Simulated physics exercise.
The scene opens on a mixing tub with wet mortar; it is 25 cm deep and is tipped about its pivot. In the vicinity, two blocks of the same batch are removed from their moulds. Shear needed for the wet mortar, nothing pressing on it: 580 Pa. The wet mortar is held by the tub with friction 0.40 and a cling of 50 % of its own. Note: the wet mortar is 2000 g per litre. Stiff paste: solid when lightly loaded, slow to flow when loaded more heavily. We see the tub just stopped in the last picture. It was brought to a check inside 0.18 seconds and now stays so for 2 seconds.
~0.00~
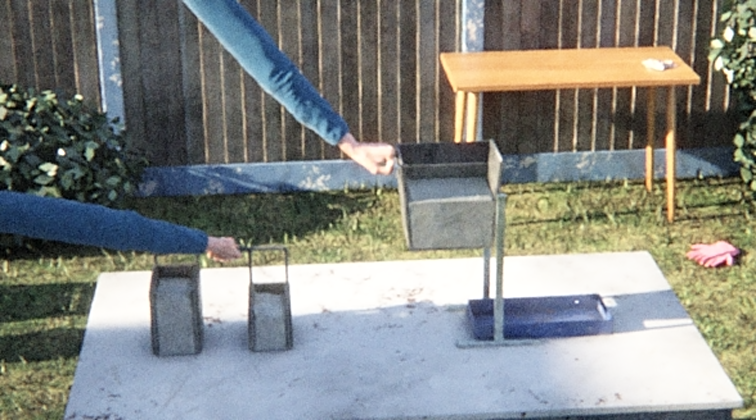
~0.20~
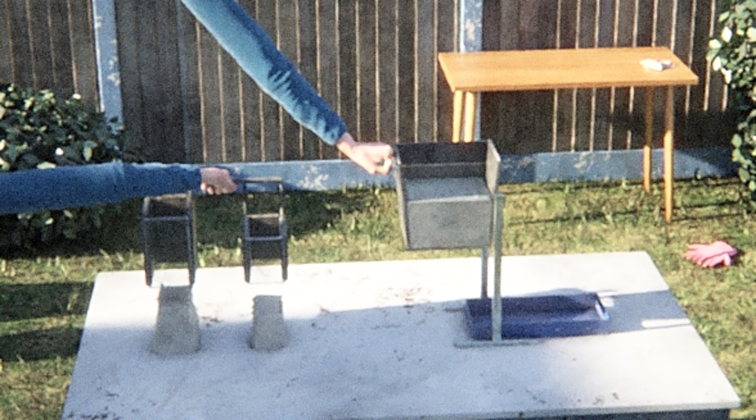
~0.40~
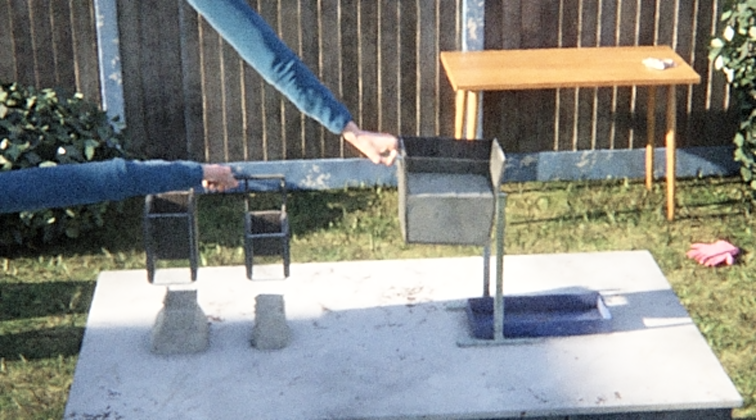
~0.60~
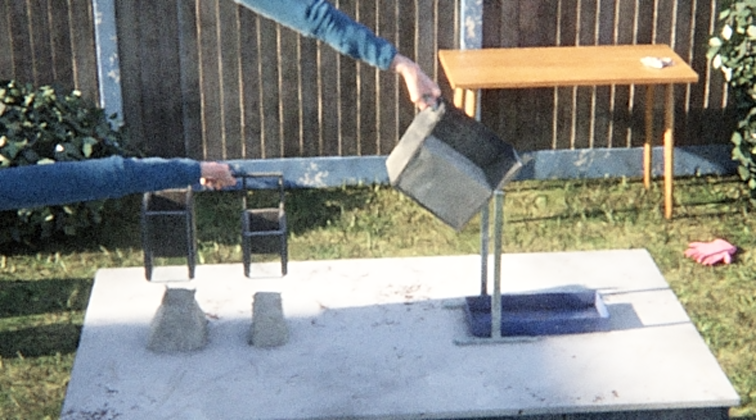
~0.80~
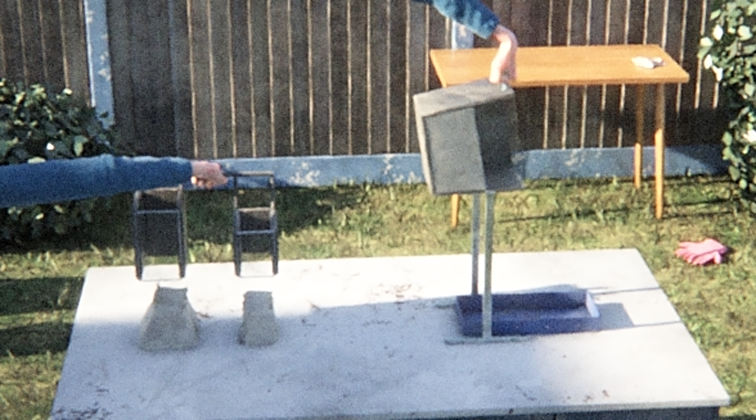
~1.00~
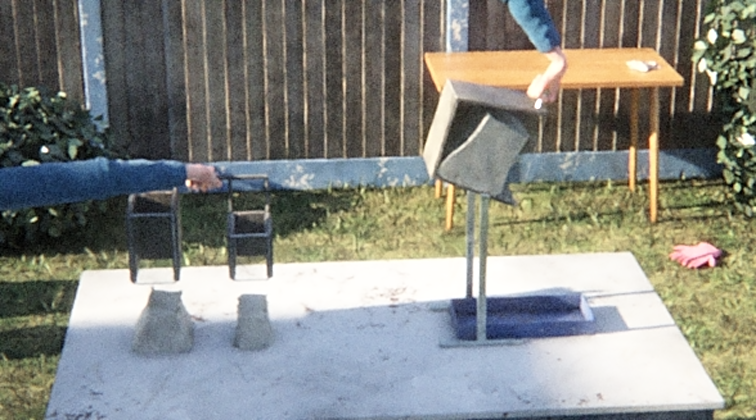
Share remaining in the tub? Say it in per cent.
Close to 0 %.
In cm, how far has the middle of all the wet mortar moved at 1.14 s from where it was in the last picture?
The shift is near 11 cm.
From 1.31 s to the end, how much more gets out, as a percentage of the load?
I'd say close to 30 in a hundred.
After 1.14 s, the tub is at 106 degrees and holds 60 %.
After 1.31 s, the tub is at 106 degrees and holds 31 %.
After 1.48 s, the tub is at 106 degrees and holds 19 %.
After 1.65 s, the tub is at 106 degrees and holds 0 %.
After 3.00 s, the tub is at 106 degrees and holds 0 %.
